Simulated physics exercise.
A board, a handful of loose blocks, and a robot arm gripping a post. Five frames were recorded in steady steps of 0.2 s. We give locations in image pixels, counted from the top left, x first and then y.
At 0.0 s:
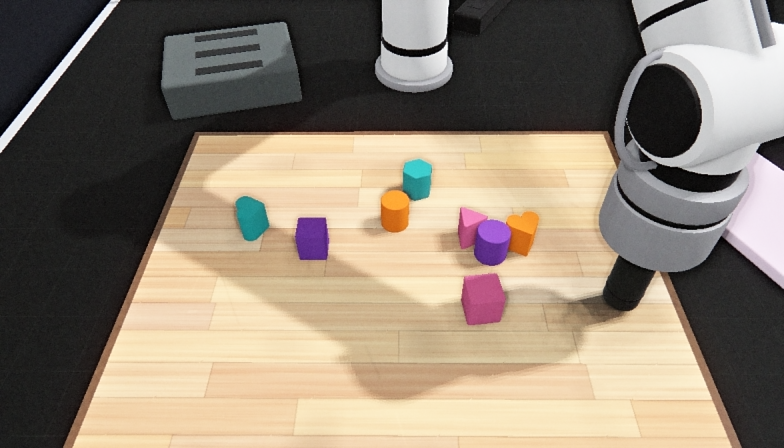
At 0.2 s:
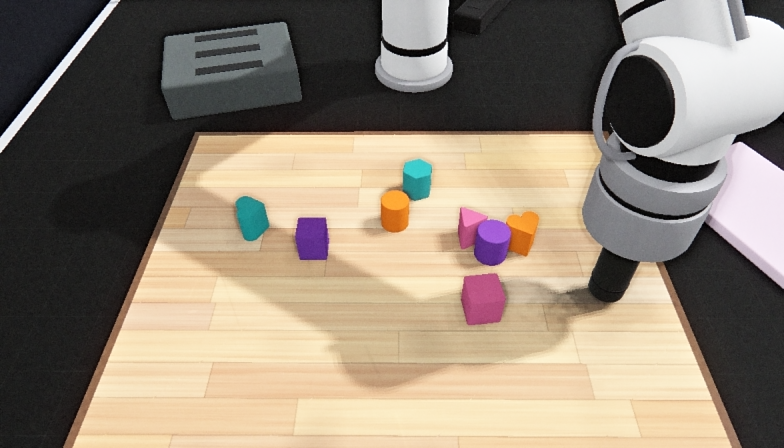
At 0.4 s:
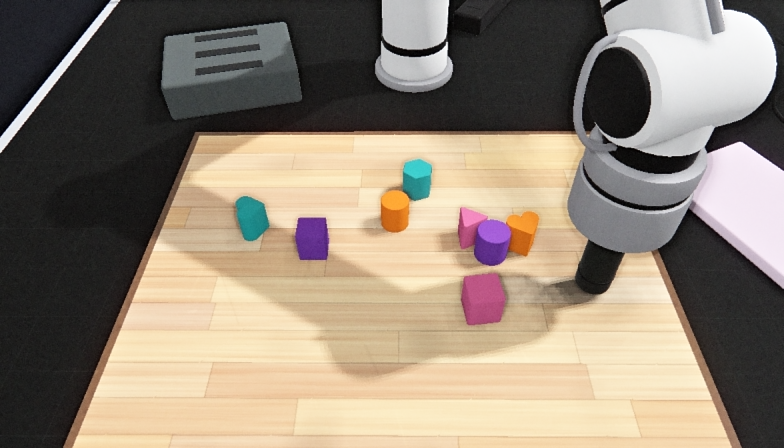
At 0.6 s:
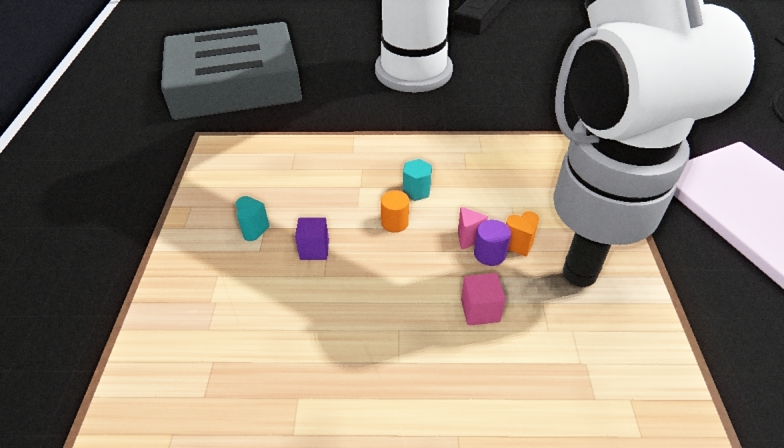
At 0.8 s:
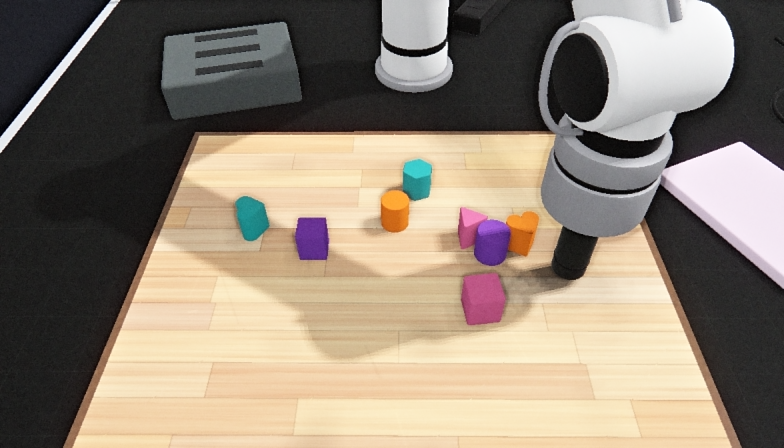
At first, a robot arm holds a dark post near the right edge of a wooden board scattered with small colourful blocks. The arm then moves the post gradually left and slightly toward the back, drawing nearer to the orange heart, while all the blocks stay still.
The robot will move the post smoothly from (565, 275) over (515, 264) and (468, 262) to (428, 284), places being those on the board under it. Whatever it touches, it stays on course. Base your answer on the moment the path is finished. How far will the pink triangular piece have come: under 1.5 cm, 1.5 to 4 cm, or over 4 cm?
It moves a fair bit, 1.5 to 4 cm.
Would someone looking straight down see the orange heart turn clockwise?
Final answer: Yes.
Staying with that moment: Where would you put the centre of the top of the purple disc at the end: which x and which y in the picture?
By then it is at (449, 219).
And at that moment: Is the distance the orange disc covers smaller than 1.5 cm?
It seems so.
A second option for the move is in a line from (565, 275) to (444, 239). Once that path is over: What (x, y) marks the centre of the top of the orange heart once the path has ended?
Top centre: (509, 213).
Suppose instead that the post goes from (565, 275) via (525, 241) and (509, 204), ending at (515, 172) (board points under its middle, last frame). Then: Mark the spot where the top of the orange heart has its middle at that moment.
The top centre is at (490, 199).
On the path given first. One third of the way, post (516, 257); pink triangular piece (469, 215); purple disc (488, 229); orange heart (518, 217), turned 40° clockwise.
Two thirds of the way, post (468, 256); pink triangular piece (449, 200), turned 15° clockwise; purple disc (450, 219); orange heart (516, 216), turned 55° clockwise.
At the end, post (428, 277); orange disc still; pink triangular piece (449, 200), turned 15° clockwise; pink square block still; purple disc (449, 219); orange heart (516, 216), turned 55° clockwise.
